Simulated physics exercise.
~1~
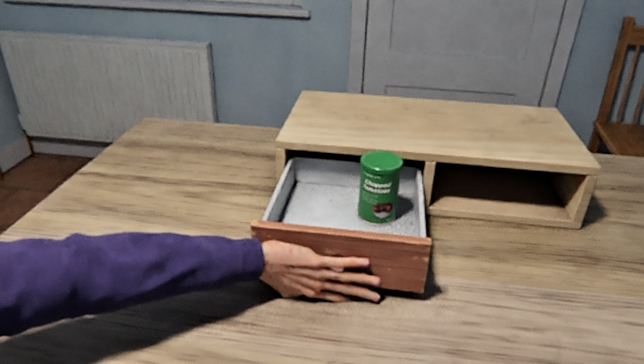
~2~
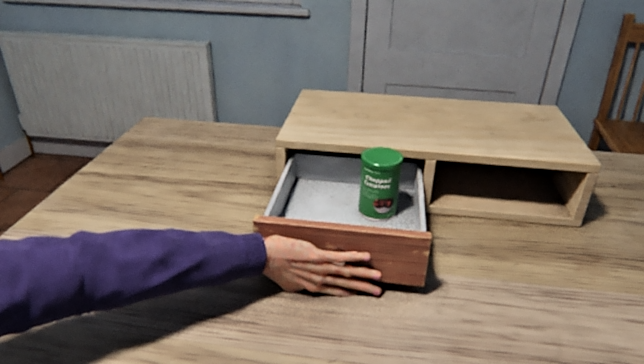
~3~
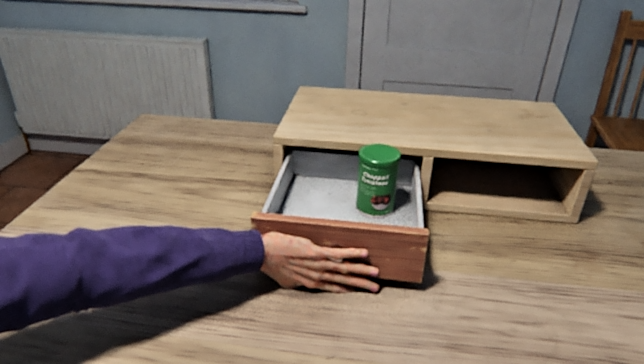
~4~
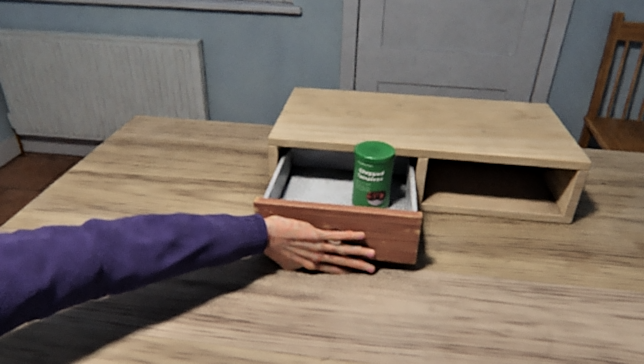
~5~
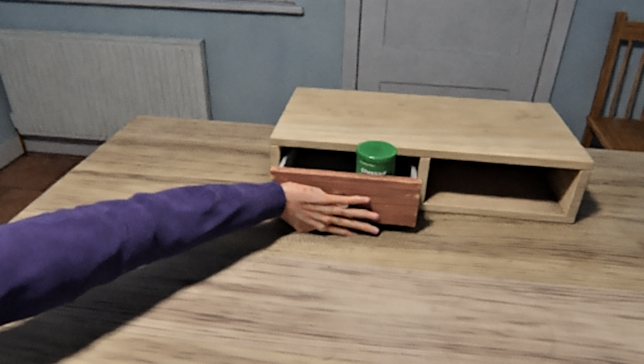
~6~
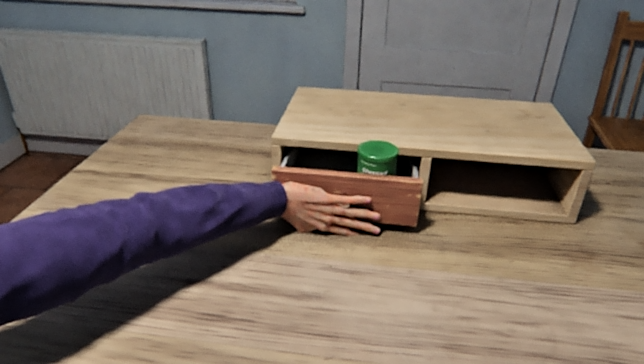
A green lidded tin stands upright in an open, grey-lined drawer with a reddish-brown front, set in the left side of a low, pale wooden unit on a wood-grained table. The slightly swaying view looks down across the table towards a white radiator, a grey door and a wooden chair against blue walls. A hand in a purple sleeve reaches from the left and rests against the drawer front. It then pushes the drawer inward, carrying the tin towards the unit. The drawer stops partway and stays ajar, the tin's green lid still showing above its front.
